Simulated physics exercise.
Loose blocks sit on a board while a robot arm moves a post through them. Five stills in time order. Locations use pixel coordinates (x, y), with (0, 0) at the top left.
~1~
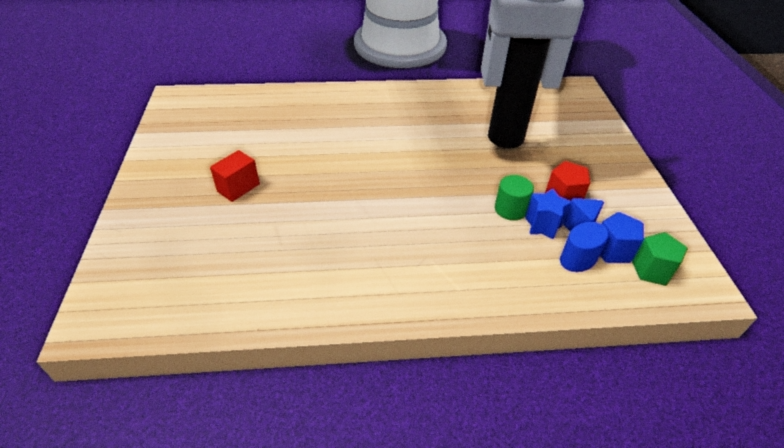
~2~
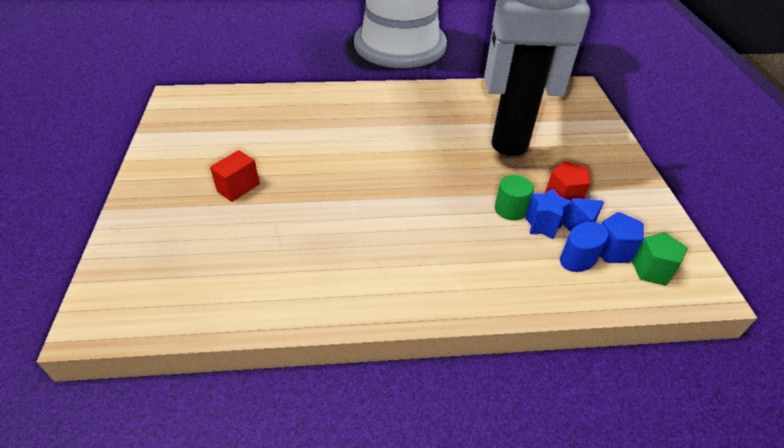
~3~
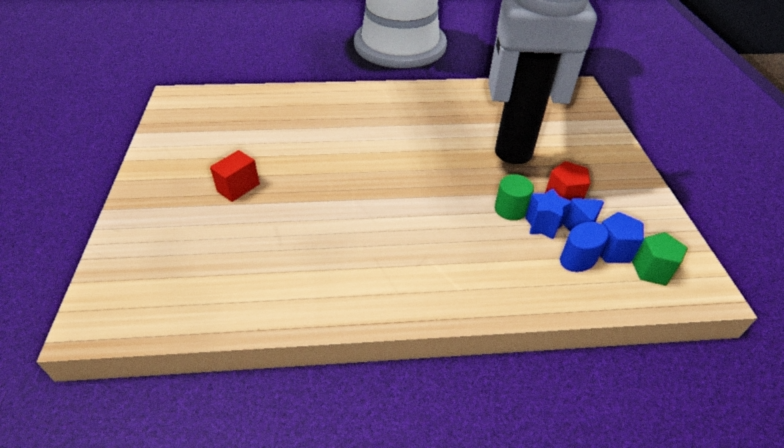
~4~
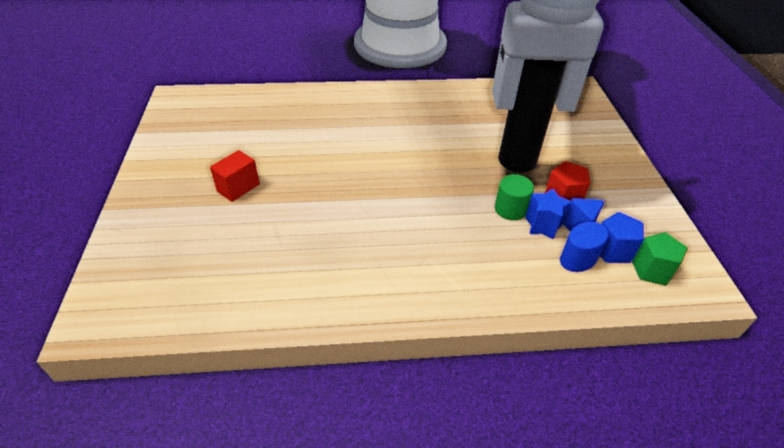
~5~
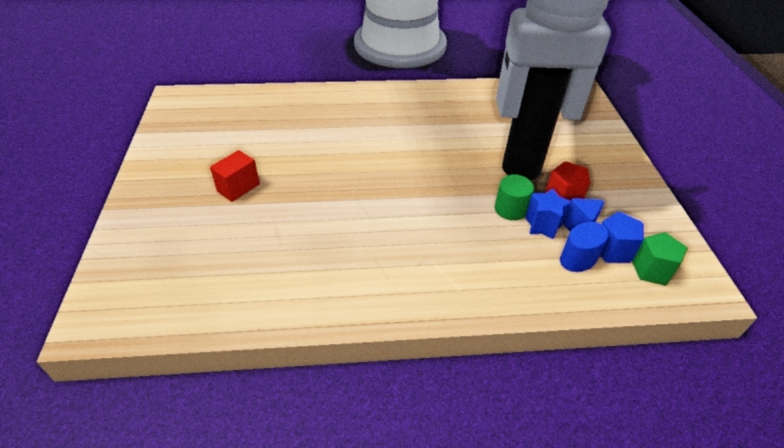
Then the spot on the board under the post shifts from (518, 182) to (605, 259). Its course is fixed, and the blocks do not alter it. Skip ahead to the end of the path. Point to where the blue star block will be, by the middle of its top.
My estimate: (564, 227).
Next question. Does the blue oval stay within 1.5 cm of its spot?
No
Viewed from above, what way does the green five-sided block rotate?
Twists clockwise.
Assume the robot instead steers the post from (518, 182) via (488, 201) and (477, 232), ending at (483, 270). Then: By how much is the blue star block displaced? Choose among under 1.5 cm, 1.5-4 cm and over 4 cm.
Displacement: Within 1.5 cm.
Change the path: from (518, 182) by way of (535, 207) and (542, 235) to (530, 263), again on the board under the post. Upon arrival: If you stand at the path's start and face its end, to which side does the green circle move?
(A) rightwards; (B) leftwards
My answer is option A.
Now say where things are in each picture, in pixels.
In the first picture, lower end of the post (506, 138), tops of blocks, blue star block (551, 201), red five-sided block (573, 173), blue oval (590, 234), blue triangle (590, 206), blue five-sided block (626, 226), green five-sided block (667, 246).
In the second picture, post (510, 145), blocks as before.
In the third picture, post (513, 153), blocks as before.
In the fourth picture, post (517, 160), blocks as before.
In the fifth picture, post (521, 169), blue star block (551, 201), red five-sided block (573, 173), blue oval (590, 234), blue triangle (590, 206), blue five-sided block (626, 226), green five-sided block (667, 246).
The first path, step by step. One third of the way, post (549, 192); blue star block (555, 209); red five-sided block (589, 179), turned 50° anticlockwise.
Two thirds of the way, post (579, 217); blue star block (562, 224), turned 65° clockwise; red five-sided block (596, 181), turned 75° anticlockwise; blue oval (592, 245); blue triangle (617, 227), turned 15° anticlockwise; blue five-sided block (647, 236), turned 35° anticlockwise; green five-sided block (690, 253), turned 25° clockwise.
At the end, post (611, 245); blue star block (564, 227), turned 90° clockwise; red five-sided block (596, 181), turned 75° anticlockwise; blue oval (600, 258), turned 55° clockwise; blue triangle (650, 254), turned 50° anticlockwise; blue five-sided block (675, 247), turned 70° anticlockwise; green five-sided block (715, 257), turned 25° clockwise.
